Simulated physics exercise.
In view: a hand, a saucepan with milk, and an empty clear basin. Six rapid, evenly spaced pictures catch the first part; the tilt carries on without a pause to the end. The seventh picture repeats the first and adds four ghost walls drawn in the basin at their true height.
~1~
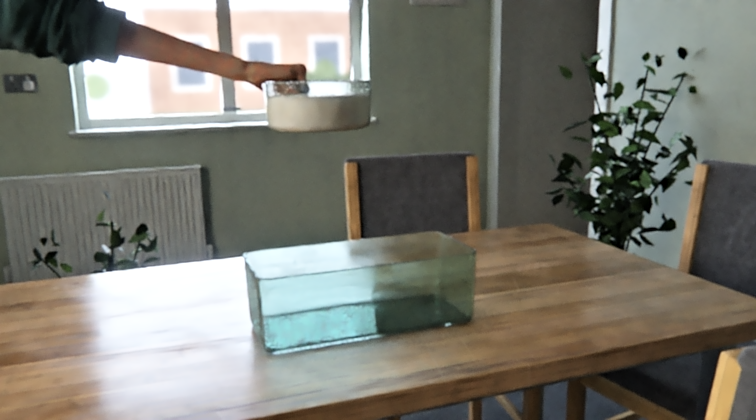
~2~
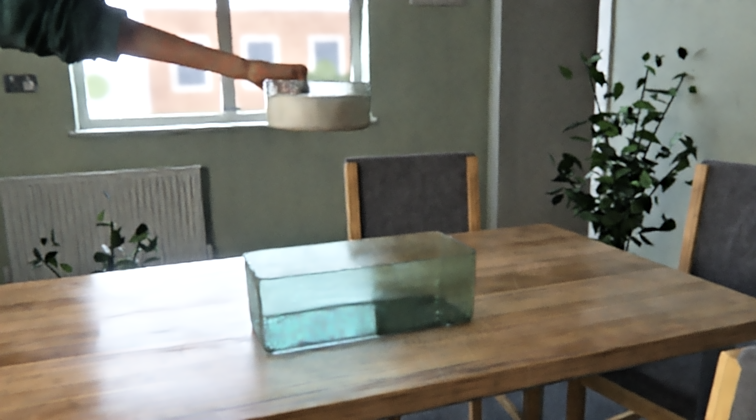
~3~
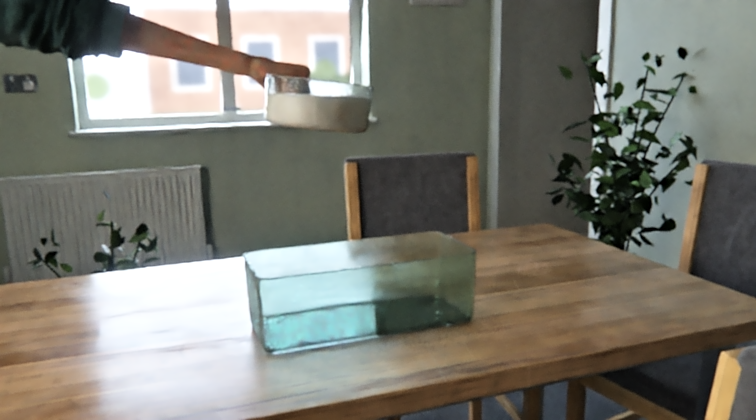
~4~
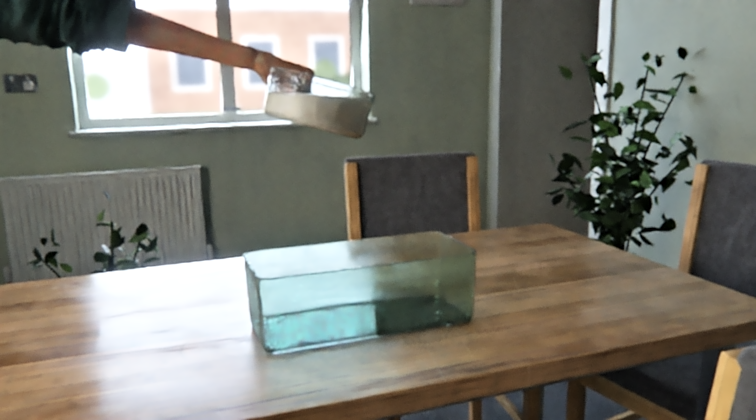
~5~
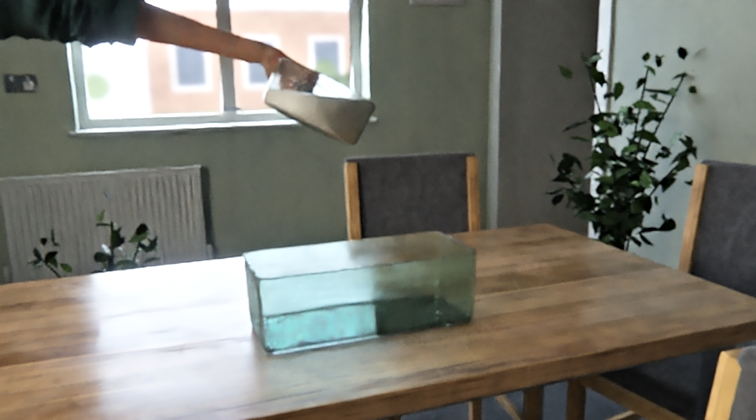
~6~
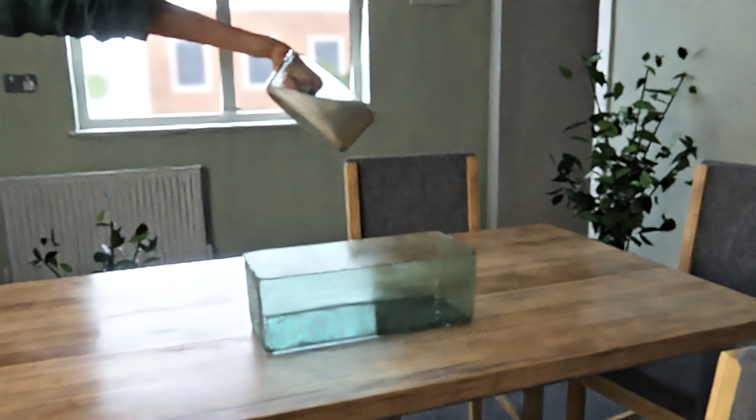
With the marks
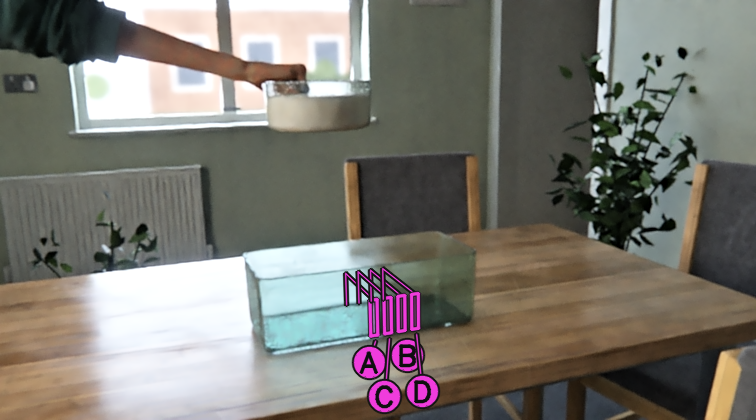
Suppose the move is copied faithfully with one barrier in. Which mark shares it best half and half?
D.
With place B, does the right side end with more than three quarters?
No.
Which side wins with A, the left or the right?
More ends on the right.
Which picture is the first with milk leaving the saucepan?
In picture 5.
On the marked copy, A at (375, 340); B at (403, 336); C at (389, 338); D at (416, 334).
With A, about 11 % ends left of the wall and 81 % right of it; 8 % is lost outside.
With B, about 36 % ends left of the wall and 59 % right of it; 5 % is lost outside.
With C, about 20 % ends left of the wall and 74 % right of it; 6 % is lost outside.
With D, about 48 % ends left of the wall and 45 % right of it; 7 % is lost outside.
